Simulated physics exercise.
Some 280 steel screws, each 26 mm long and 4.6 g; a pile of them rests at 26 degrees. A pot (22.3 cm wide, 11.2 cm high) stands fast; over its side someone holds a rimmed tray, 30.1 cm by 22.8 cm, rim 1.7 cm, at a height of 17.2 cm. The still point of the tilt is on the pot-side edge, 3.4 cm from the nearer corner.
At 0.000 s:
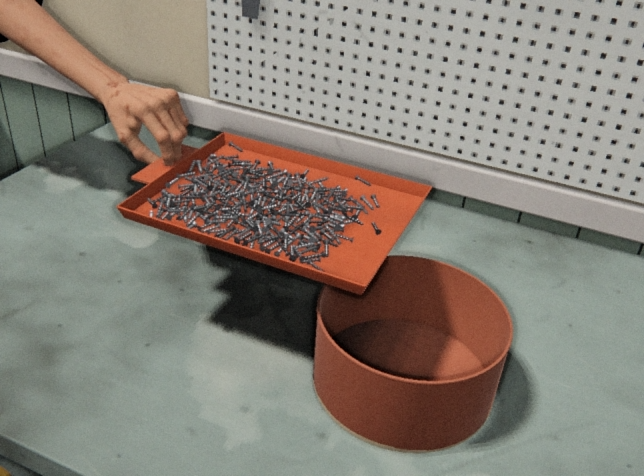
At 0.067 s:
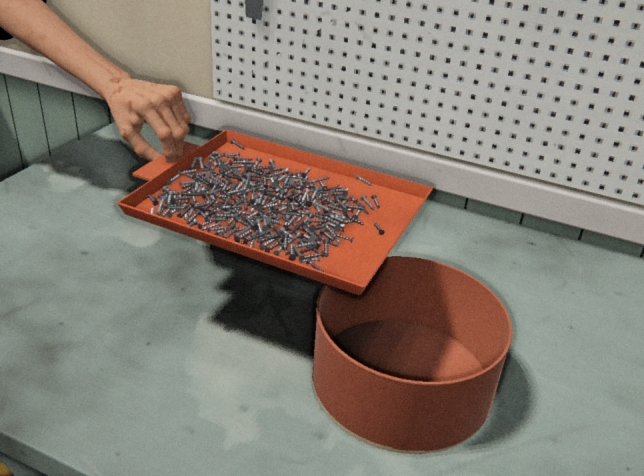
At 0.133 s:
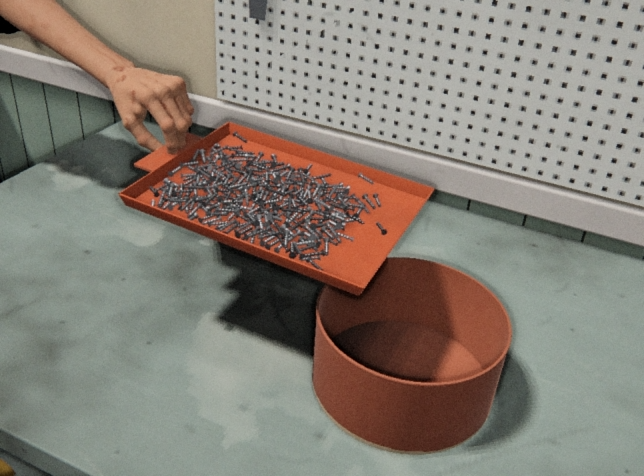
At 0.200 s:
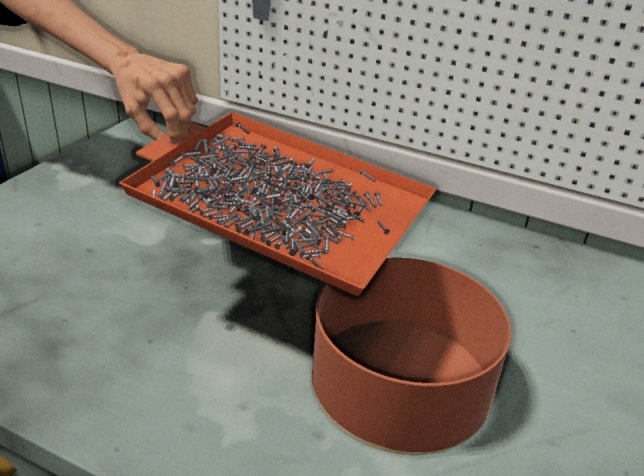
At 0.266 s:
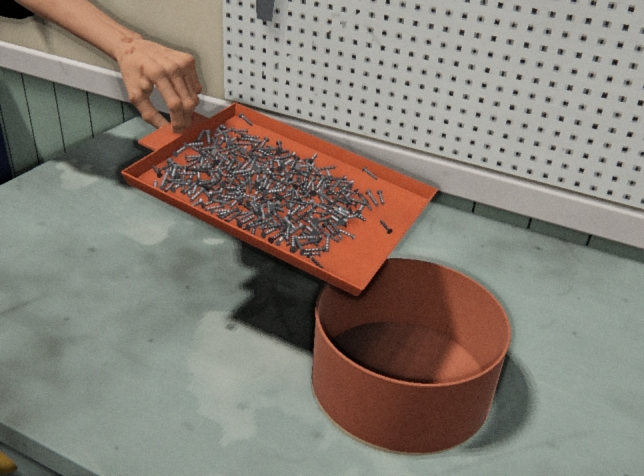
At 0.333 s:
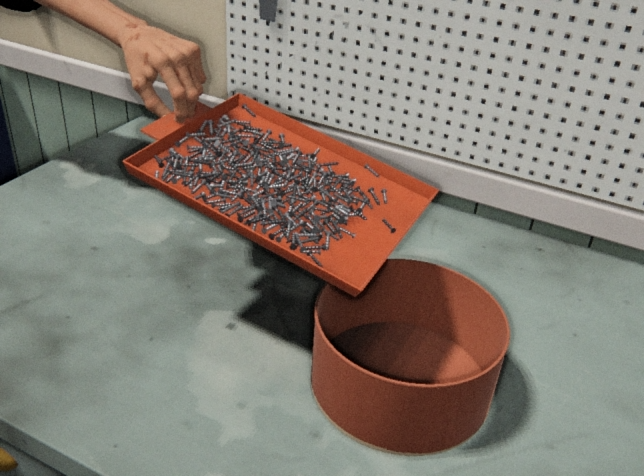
An orange rimmed tray holding a pile of small metal screws tilts slightly as a hand raises its left end, while its right edge stays above the rim of a round reddish-brown pot standing still on a pale green table.
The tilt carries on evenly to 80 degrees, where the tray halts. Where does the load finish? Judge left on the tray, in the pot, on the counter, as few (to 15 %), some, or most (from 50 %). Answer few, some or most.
Left on the tray: Few; in the pot: Most; on the counter: Few.
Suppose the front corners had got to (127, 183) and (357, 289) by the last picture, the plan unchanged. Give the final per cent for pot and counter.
Pot 40, counter 60.
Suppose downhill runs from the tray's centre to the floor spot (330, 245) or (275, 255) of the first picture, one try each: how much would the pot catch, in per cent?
About 90 and 20 per cent.
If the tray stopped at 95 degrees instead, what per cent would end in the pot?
In that case some 90 per cent.
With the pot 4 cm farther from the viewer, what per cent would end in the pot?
In that case some 90 per cent.
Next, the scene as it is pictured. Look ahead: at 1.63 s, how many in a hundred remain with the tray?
Roughly 75 per cent.
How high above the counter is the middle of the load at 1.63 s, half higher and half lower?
About 20 cm.
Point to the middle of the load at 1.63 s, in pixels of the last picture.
Around (398, 239).
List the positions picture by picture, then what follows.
In the first picture, tray tilt 0 degrees, front corners at (123, 206) and (362, 282); middle of the pieces at (263, 206); pot at (414, 311).
In the second picture, tray tilt 1 degrees, front corners at (124, 202) and (361, 282); middle of the pieces at (263, 204).
In the third picture, tray tilt 3 degrees, front corners at (125, 193) and (361, 283), lowest corner right front; middle of the pieces at (265, 199).
In the fourth picture, tray tilt 6 degrees, front corners at (127, 182) and (360, 283), lowest corner right front; middle of the pieces at (266, 194).
In the fifth picture, tray tilt 9 degrees, front corners at (128, 172) and (360, 284), lowest corner right front; middle of the pieces at (268, 188).
In the sixth picture, tray tilt 11 degrees, front corners at (130, 161) and (359, 285), lowest corner right front; middle of the pieces at (269, 182); pot at (412, 315). The tray's pace is about 40 degrees a second.
After 1.11 s, tilt 43 degrees; the tray holds 100 %, the pot 0 %.
Then, at 1.63 s, tilt 65 degrees; the tray holds 75 %, the pot 20 %.
After 2.21 s, tilt 80 degrees; the tray holds 5 %, the pot 85 %.
In the end, at 3.0 s, tray 0 %, pot 95 %, counter 5 %.
